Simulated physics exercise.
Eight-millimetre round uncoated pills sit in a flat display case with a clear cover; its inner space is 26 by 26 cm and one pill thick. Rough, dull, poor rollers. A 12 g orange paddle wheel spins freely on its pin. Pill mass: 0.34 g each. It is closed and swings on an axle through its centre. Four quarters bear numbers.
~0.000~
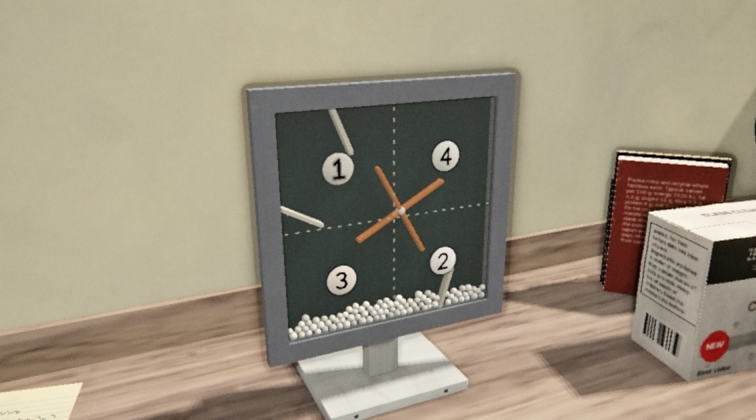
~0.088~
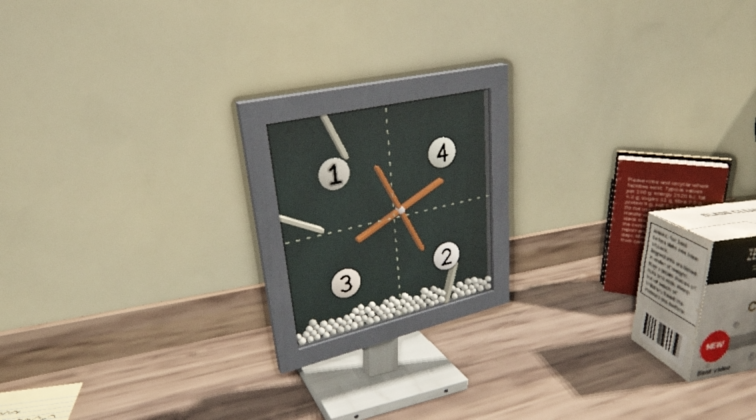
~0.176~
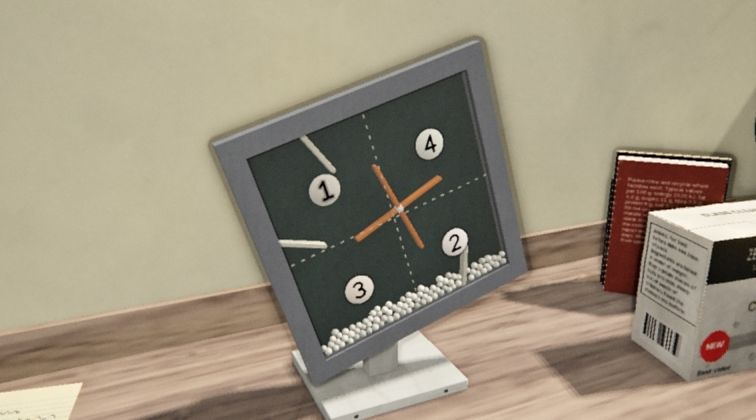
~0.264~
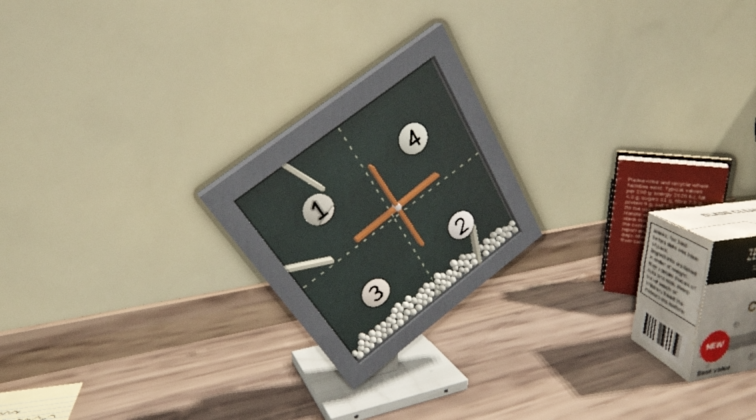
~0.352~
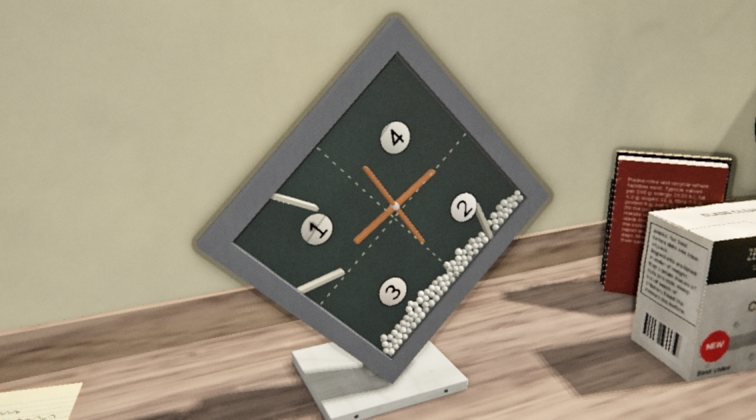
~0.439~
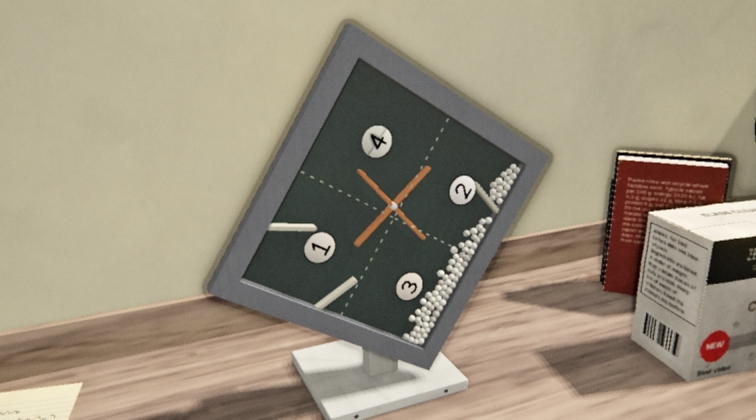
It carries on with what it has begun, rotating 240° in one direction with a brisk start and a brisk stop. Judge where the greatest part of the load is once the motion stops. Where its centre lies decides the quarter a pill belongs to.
The greatest part is in the one marked 4.
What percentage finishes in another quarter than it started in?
100 %.
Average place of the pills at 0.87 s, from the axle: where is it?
Position estimate: Right 10 cm, below 1 cm.
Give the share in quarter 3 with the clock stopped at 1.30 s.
It comes to close to 55 percent.
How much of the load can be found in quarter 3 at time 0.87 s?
I'd put it near 70 in a hundred.
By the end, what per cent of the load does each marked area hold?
In per cent: Quarter 1 holds 10, quarter 2 holds 0, quarter 3 holds 0, quarter 4 holds 90.
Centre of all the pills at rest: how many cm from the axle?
Right: About 5 cm; below: About 12 cm.
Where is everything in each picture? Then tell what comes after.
In the first picture, level; about 90 pills; pills' middle (388, 310); highest (356, 306); orange paddle wheel (400, 210); no. 1 (338, 169), no. 2 (443, 261), no. 3 (342, 280), no. 4 (446, 156).
In the second picture, turned 4° anticlockwise; pills' middle (395, 308); highest (434, 289).
In the third picture, turned 17° anticlockwise; pills' middle (413, 302); highest (502, 254); wall ends (324, 245), (332, 170), (464, 246).
In the fourth picture, turned 30° anticlockwise; pills' middle (432, 290); highest (512, 224); orange paddle wheel (397, 207).
In the fifth picture, turned 44° anticlockwise; pills' middle (446, 278); highest (517, 193).
In the sixth picture, turned 58° anticlockwise; pills' middle (456, 267); highest (513, 167); orange paddle wheel (392, 206); no. 1 (320, 248), no. 2 (463, 190), no. 3 (409, 287), no. 4 (377, 142).
After 0.87 s, it stands 126° anticlockwise; the pills' middle is 10 cm right of and 1 cm below the centre; no. 1, 10 %, no. 2, 20 %, no. 3, 70 %.
After 1.30 s, it has come round 193° anticlockwise; the pills' middle is 7 cm right of and level with the centre; no. 1, 25 %, no. 3, 55 %, no. 4, 20 %.
After 1.67 s, it has come round 240° anticlockwise; the pills' middle is 5 cm right of and 5 cm below the centre; no. 1, 25 %, no. 3, 25 %, no. 4, 50 %.
Settled by 5.9 s, it has come round 240° anticlockwise; no. 1, 10 %, no. 2, 0 %, no. 3, 0 %, no. 4, 90 %.
